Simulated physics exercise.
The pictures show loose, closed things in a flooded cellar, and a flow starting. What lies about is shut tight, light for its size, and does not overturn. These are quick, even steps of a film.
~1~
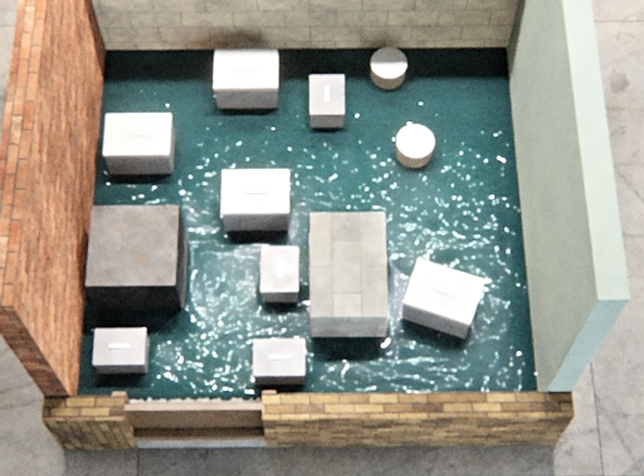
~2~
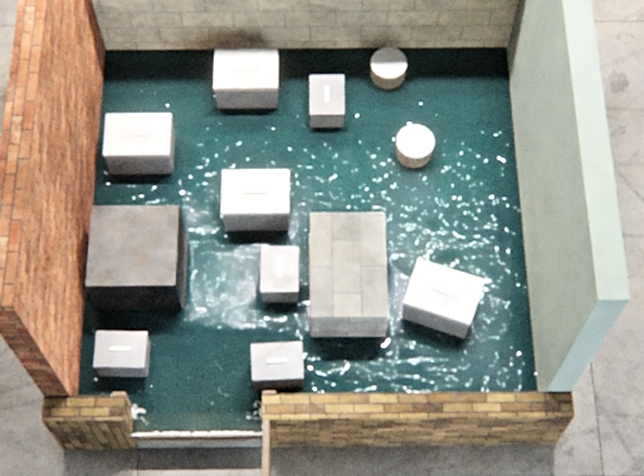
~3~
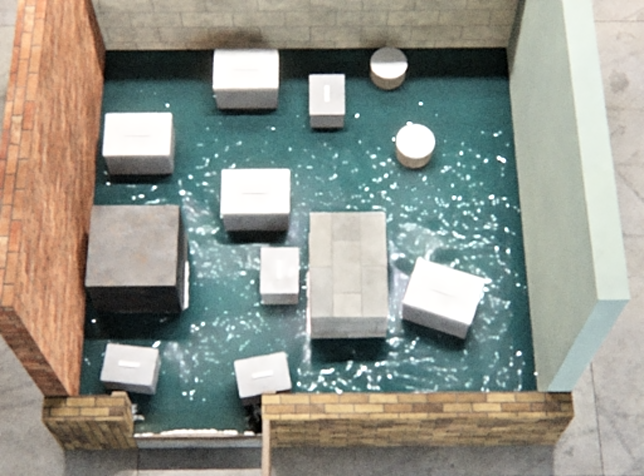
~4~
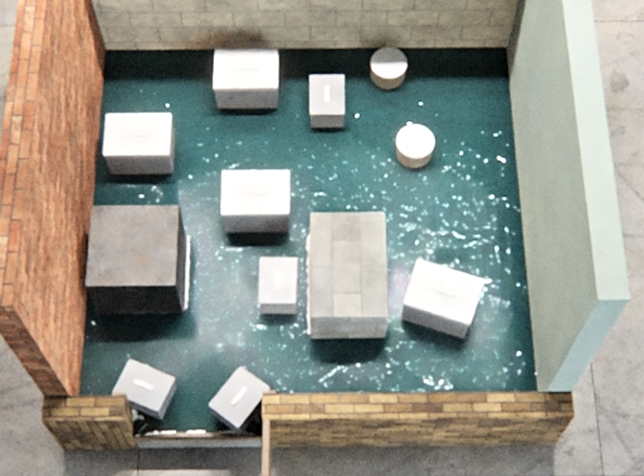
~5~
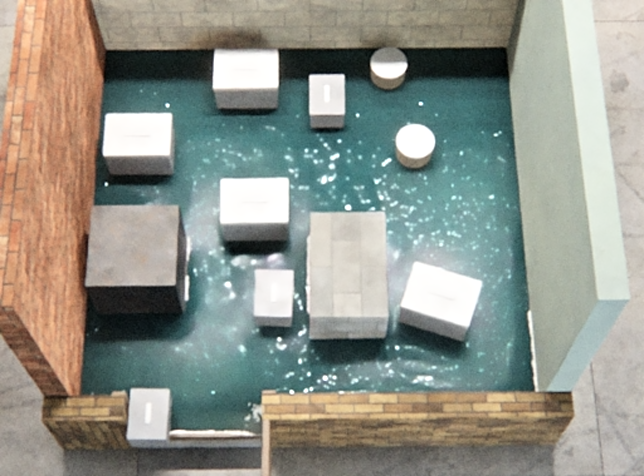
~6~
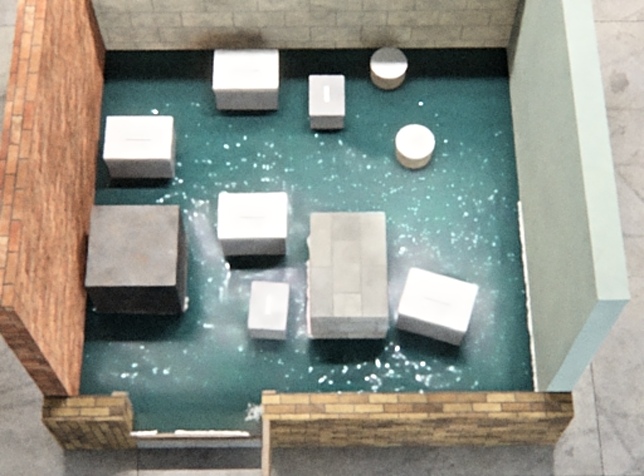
Two small pale boxes floating near the gap in the front brick wall drifted to it, turned and slipped out of sight one after the other, while a few boxes behind them edged slightly forward.
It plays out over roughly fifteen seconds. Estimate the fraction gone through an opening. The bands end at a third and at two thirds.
That comes to between one and two thirds.
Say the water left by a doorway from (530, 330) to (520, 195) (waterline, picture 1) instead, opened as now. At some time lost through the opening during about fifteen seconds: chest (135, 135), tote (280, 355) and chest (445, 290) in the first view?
One after the other: No, carried outside, washed out.
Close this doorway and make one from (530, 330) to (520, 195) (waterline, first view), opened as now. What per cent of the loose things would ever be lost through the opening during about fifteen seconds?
Roughly 60 per cent.
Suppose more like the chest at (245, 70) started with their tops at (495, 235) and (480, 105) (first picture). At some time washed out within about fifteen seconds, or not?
In turn: Left behind, still in.
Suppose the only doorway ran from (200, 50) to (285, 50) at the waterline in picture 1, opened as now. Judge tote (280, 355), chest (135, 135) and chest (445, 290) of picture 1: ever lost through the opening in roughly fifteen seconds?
In that order: Kept in, washed out, left behind.
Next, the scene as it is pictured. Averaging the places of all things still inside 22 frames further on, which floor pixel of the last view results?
Around (291, 210).
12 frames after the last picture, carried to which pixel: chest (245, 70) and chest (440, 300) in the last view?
Around (229, 102) and (412, 355).
A moment on, 2 of 10 are out; 8 afloat.
Next, 4 of 10 are out; 6 afloat.
Later, 4 of 10 are out; 6 afloat.
In the end, 4 of 10 are out; 5 afloat.
